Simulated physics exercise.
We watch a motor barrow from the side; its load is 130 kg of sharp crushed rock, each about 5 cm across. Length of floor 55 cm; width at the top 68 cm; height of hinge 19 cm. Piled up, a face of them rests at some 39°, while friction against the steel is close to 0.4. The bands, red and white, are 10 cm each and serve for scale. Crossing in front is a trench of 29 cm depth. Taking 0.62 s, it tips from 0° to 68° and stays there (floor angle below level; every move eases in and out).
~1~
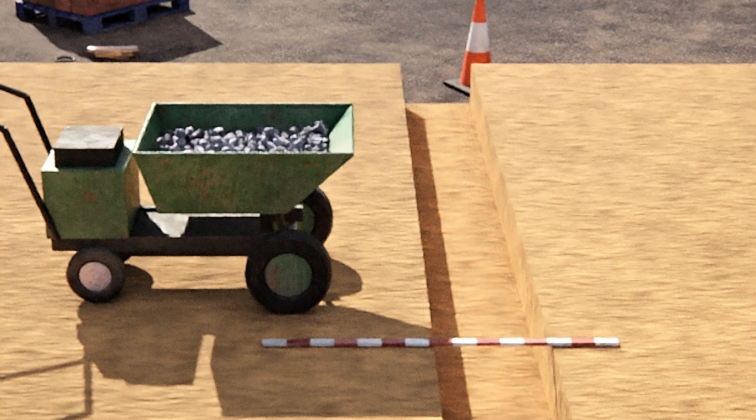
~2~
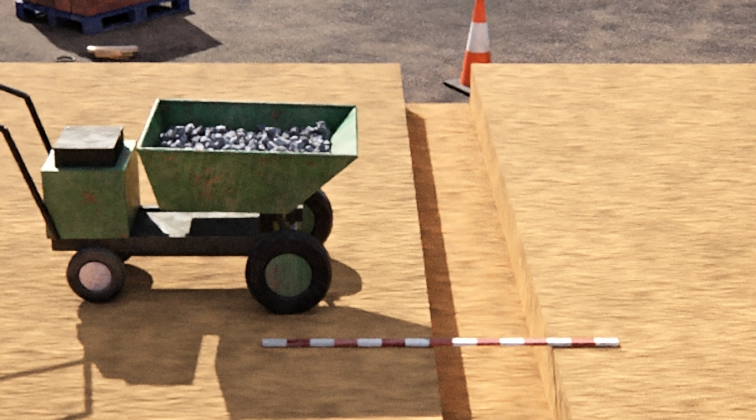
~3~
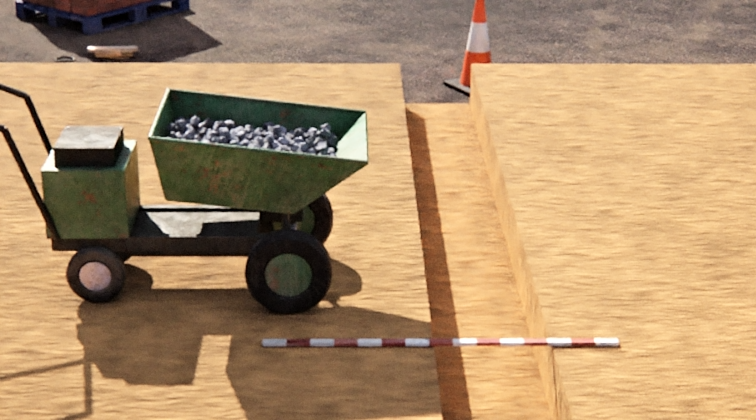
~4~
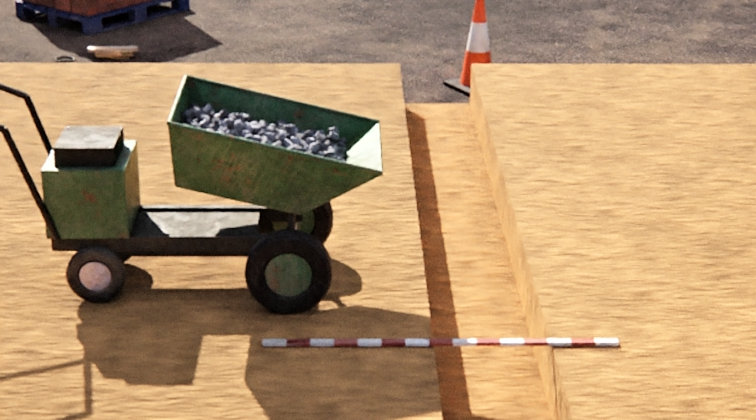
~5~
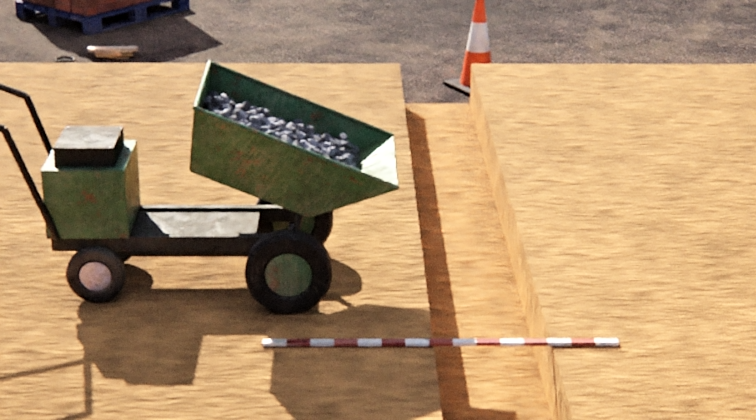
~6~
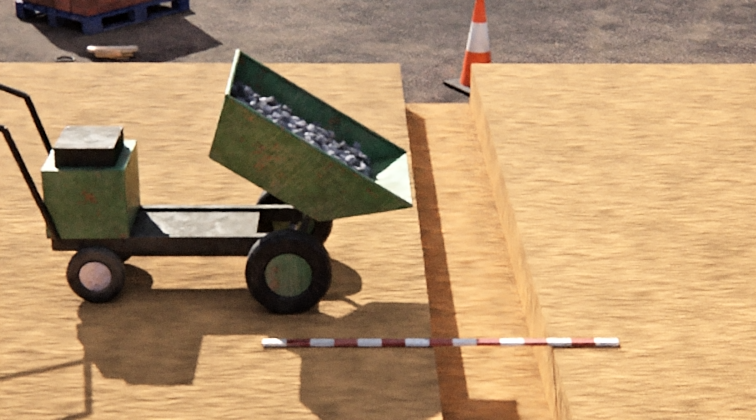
A green motor barrow with black wheels and a skip of grey crushed rock stands at the left on sandy ground, seen from the side and slightly above in sunlight. To its right a trench crosses the ground, spanned by a red and white banded pole, with an orange and white cone behind. The skip tilts steadily up at its left end, its lip lowering rightward, while the barrow and camera stay still.
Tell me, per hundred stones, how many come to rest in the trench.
100 per hundred.
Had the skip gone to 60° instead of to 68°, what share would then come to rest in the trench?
It would come to about 75 percent.
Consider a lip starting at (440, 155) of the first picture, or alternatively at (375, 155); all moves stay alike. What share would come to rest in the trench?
That gives roughly 45 per cent and roughly 95 per cent.
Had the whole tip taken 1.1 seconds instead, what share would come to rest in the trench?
Close to 100 percent, then.
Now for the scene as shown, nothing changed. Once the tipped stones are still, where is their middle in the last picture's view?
Centre estimate: Around (485, 322).
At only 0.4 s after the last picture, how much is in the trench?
By that point it's something like 20 in a hundred.
Then, 0.2 s after the last picture the floor is at 57°, 100 % in the skip; the foremost stones are at (407, 225).
Then, 0.4 s after the last picture the floor is at 68°, 82 % in the skip, 18 % in the trench; the foremost stones are at (493, 296).
Then, 0.8 s after the last picture the floor is at 68°, 22 % in the skip, 78 % in the trench; the foremost stones are at (534, 298).
Then, 2.7 s after the last picture the floor is at 68°, 0 % in the skip, 100 % in the trench; the foremost stones are at (547, 299).
